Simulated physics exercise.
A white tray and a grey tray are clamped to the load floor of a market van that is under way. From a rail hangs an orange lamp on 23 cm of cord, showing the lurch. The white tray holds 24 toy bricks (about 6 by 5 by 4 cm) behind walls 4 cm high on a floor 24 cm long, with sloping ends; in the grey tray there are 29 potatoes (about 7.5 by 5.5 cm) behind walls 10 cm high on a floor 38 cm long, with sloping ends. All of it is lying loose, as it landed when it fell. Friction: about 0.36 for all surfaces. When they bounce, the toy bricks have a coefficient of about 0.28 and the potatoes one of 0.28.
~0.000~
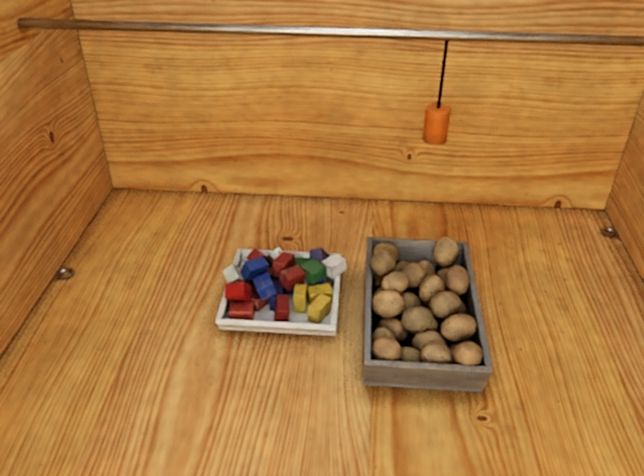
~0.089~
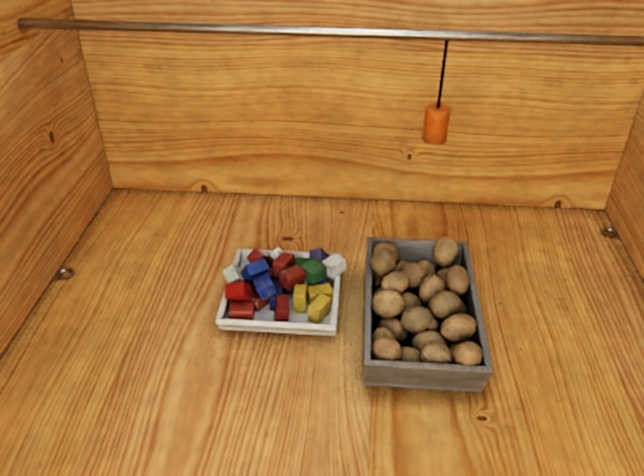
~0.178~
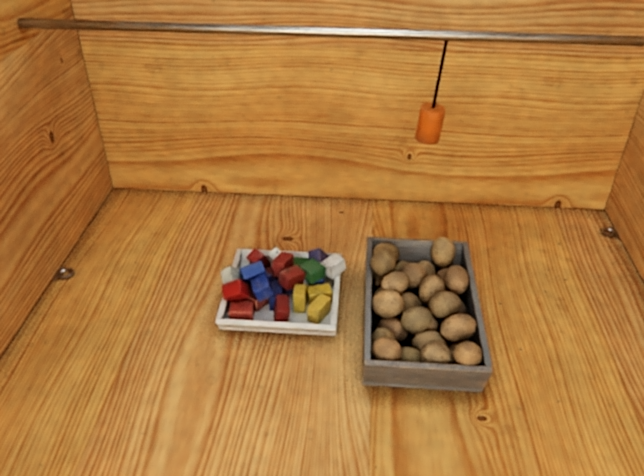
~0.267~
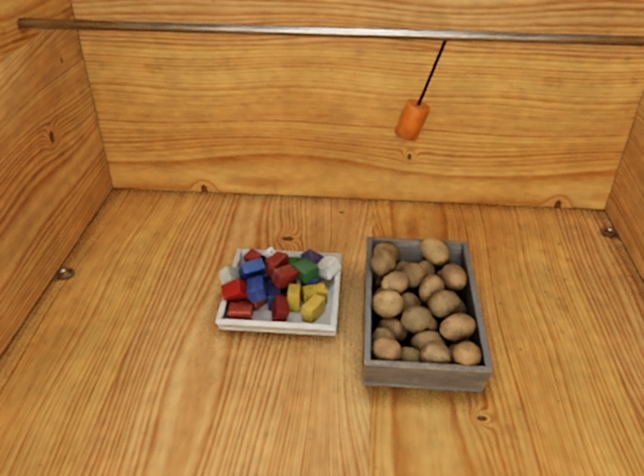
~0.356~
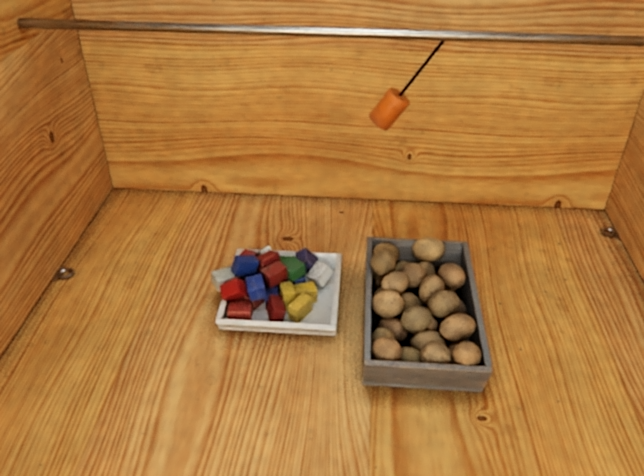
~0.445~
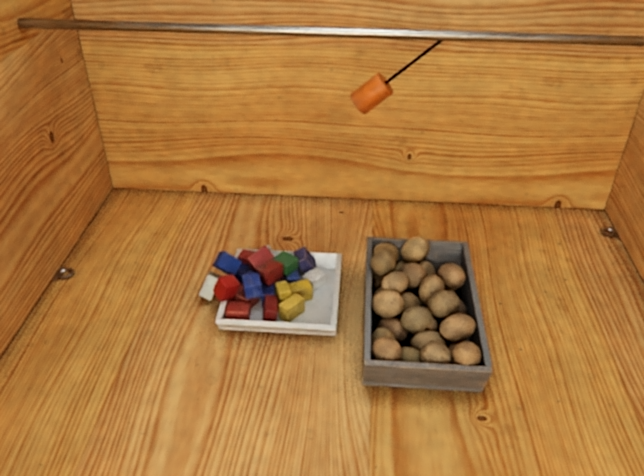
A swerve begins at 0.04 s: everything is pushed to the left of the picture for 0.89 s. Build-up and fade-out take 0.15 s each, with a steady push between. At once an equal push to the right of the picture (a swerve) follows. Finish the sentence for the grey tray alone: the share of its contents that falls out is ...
Below one sixth.
After 0.76 s, the white tray is down by 5 of 24 and the grey tray has all 29.
After 1.15 s, the white tray is down by 5 of 24 and the grey tray has all 29.
After 1.70 s, the white tray is down by 6 of 24 and the grey tray has all 29.
Outcome (at 2.40 s), the white tray is down by 6 of 24 and the grey tray has all 29. Asked share, 0 of 29, 0 per cent.
